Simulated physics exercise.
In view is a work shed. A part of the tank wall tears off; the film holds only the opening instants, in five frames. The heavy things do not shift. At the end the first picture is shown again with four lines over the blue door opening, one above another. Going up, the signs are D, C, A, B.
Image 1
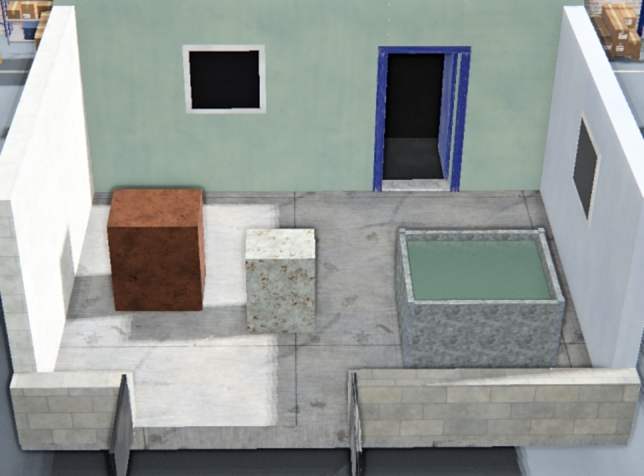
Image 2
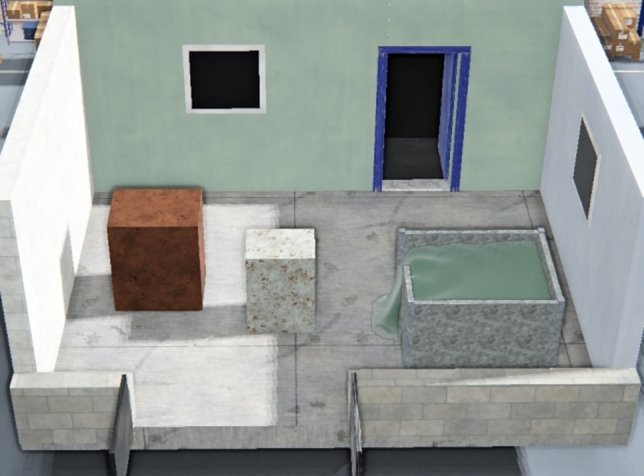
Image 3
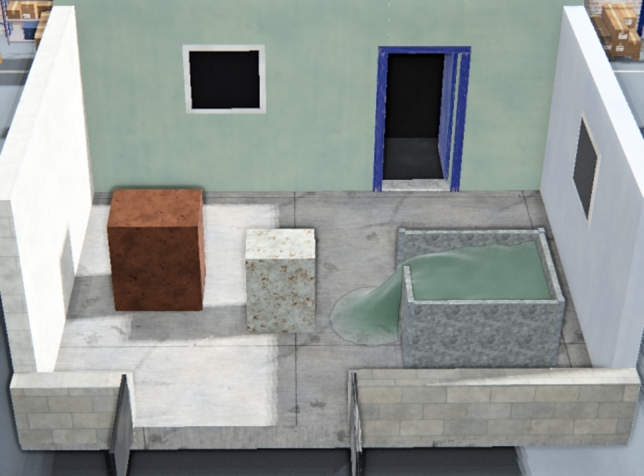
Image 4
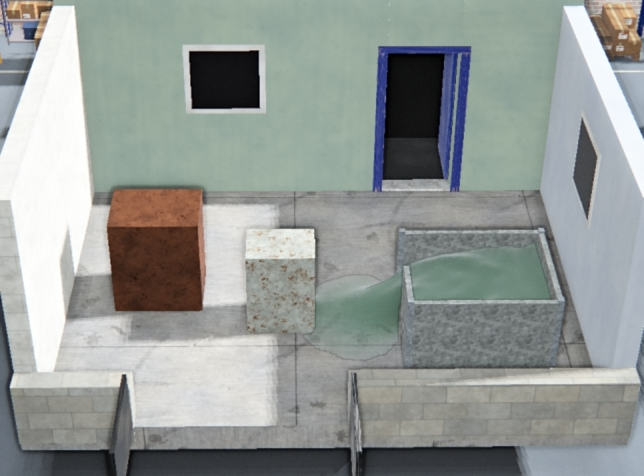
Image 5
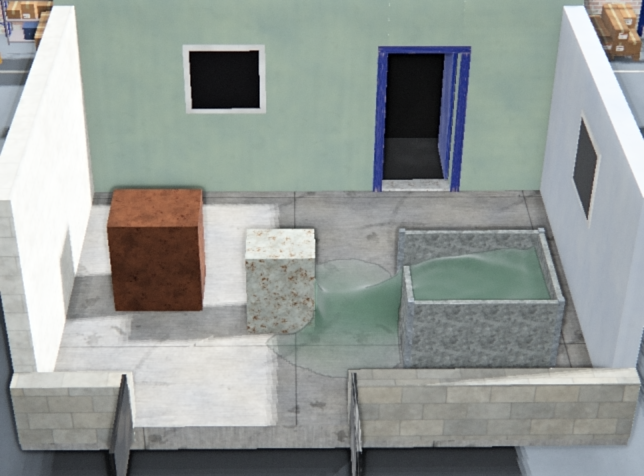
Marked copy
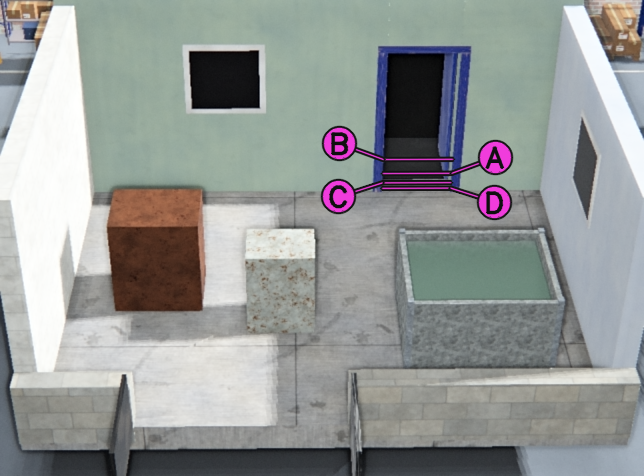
At the start, green-tinted water lies still in a stone tank on the right of a walled yard, with a rusty-brown block and a speckled pale block to its left. Water then pours over the tank's left side, spreads across the floor, reaches the pale block and widens around its base.
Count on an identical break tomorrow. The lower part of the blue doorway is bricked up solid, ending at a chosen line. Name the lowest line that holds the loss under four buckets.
D is the one.
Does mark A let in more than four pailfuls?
No.
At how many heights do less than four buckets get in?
All of the four.
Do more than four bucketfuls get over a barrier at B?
No, that is safe.
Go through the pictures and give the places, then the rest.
Water in the tank at rest, its middle at (478, 271); foot of the blue doorway at (416, 191); open gate at (240, 367).
Water covers 1 % of the ground and shows as far out as (390, 333).
Water covers 3 % of the ground and shows as far out as (336, 318).
Water covers 6 % of the ground and shows as far out as (326, 341).
Water covers 10 % of the ground and shows as far out as (316, 354).
On the marked copy, A at (417, 173); B at (418, 159); C at (416, 182); D at (416, 188); from the bottom up D, C, A, B.
With A, nothing gets over.
With B, nothing gets over.
With C, nothing gets over.
With D, nothing gets over.
